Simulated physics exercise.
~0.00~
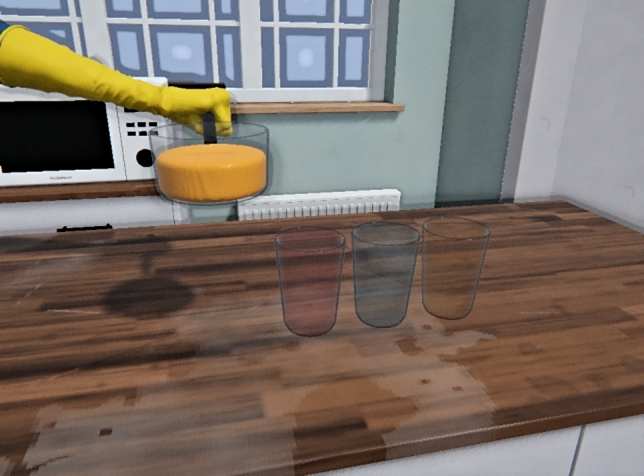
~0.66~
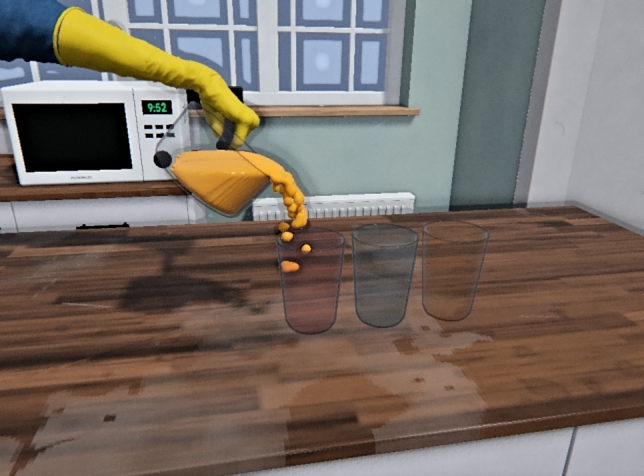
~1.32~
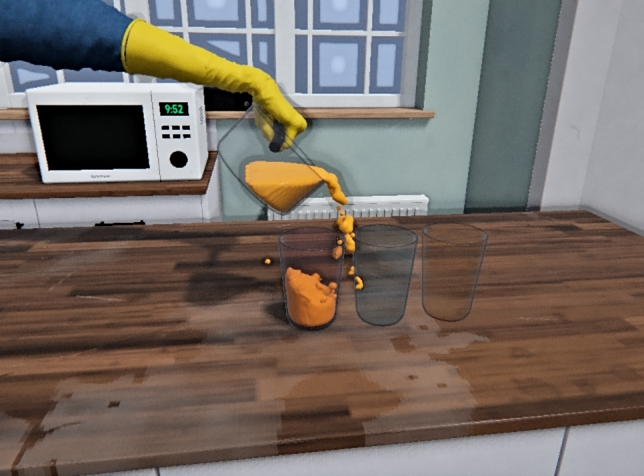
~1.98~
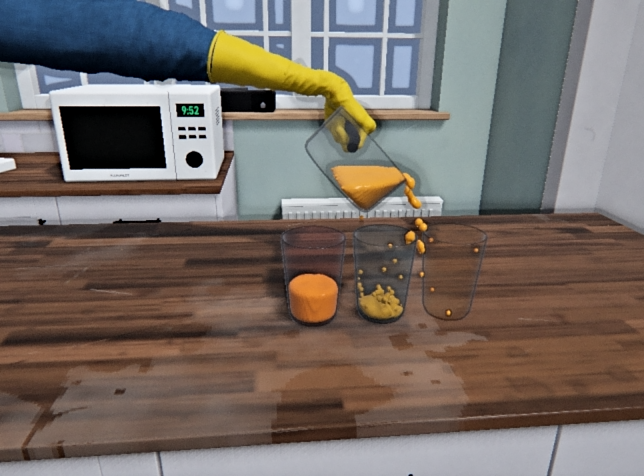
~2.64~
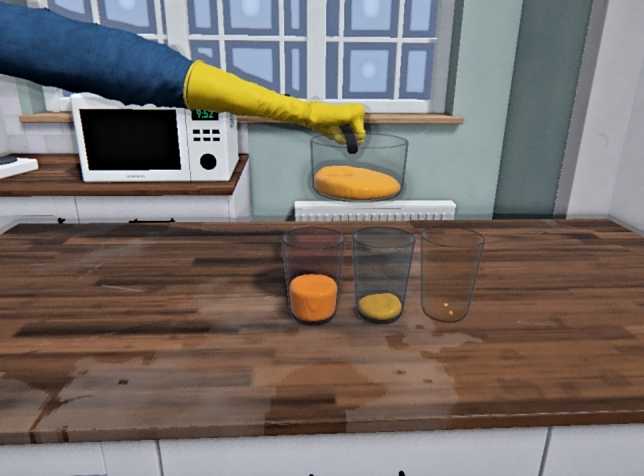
A yellow-gloved hand tilts a small pot rightwards, partly filling two tumblers with orange juice unevenly.
